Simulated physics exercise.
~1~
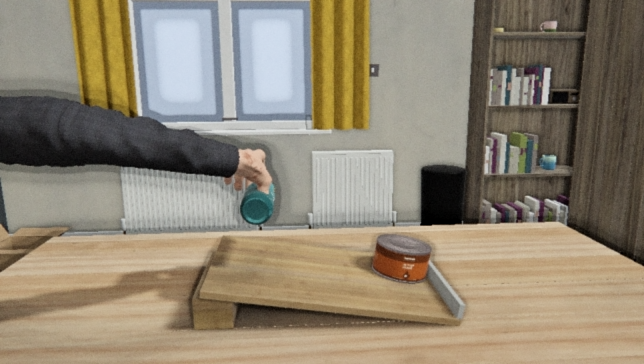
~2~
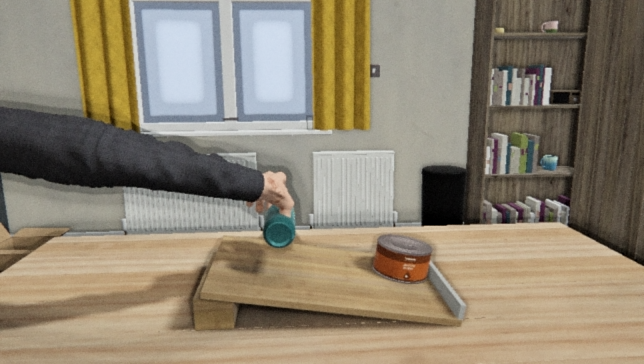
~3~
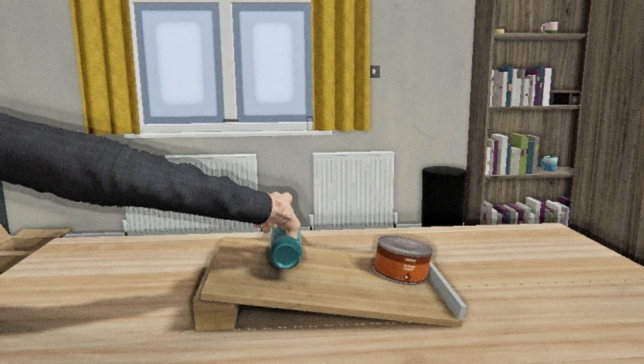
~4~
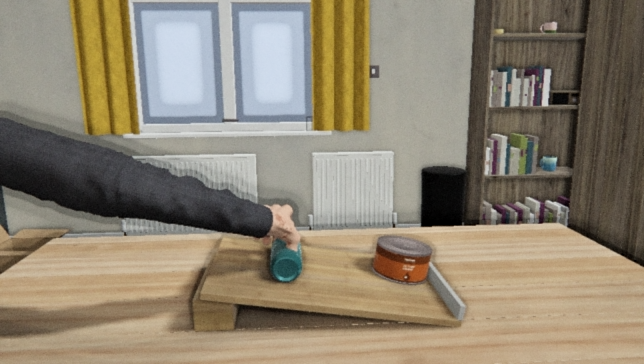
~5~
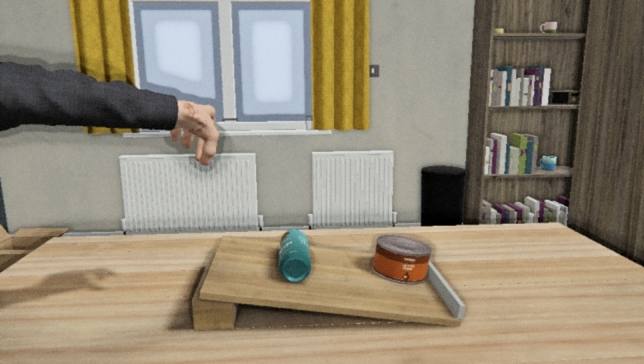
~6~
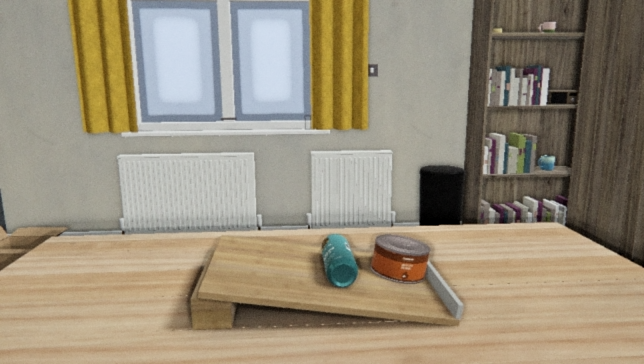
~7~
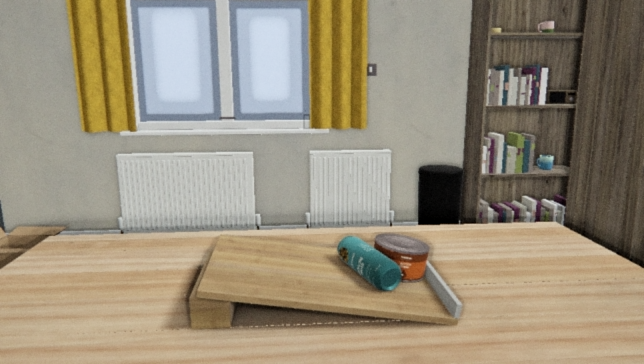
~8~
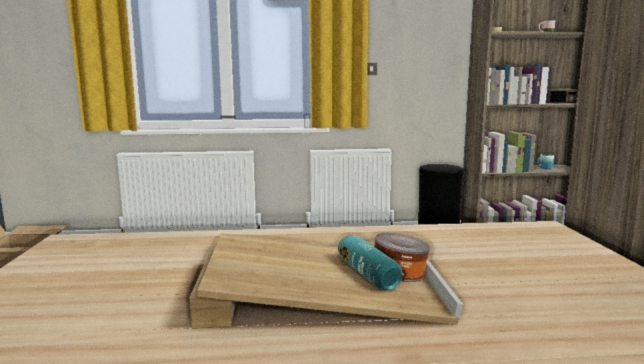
The footage shows a hand laying a turquoise can on its side on a sloping wooden board and letting go. The can rolls down to the right toward an orange tub near the lower edge, turns at an angle, and comes to rest against the tub, which stays in place.
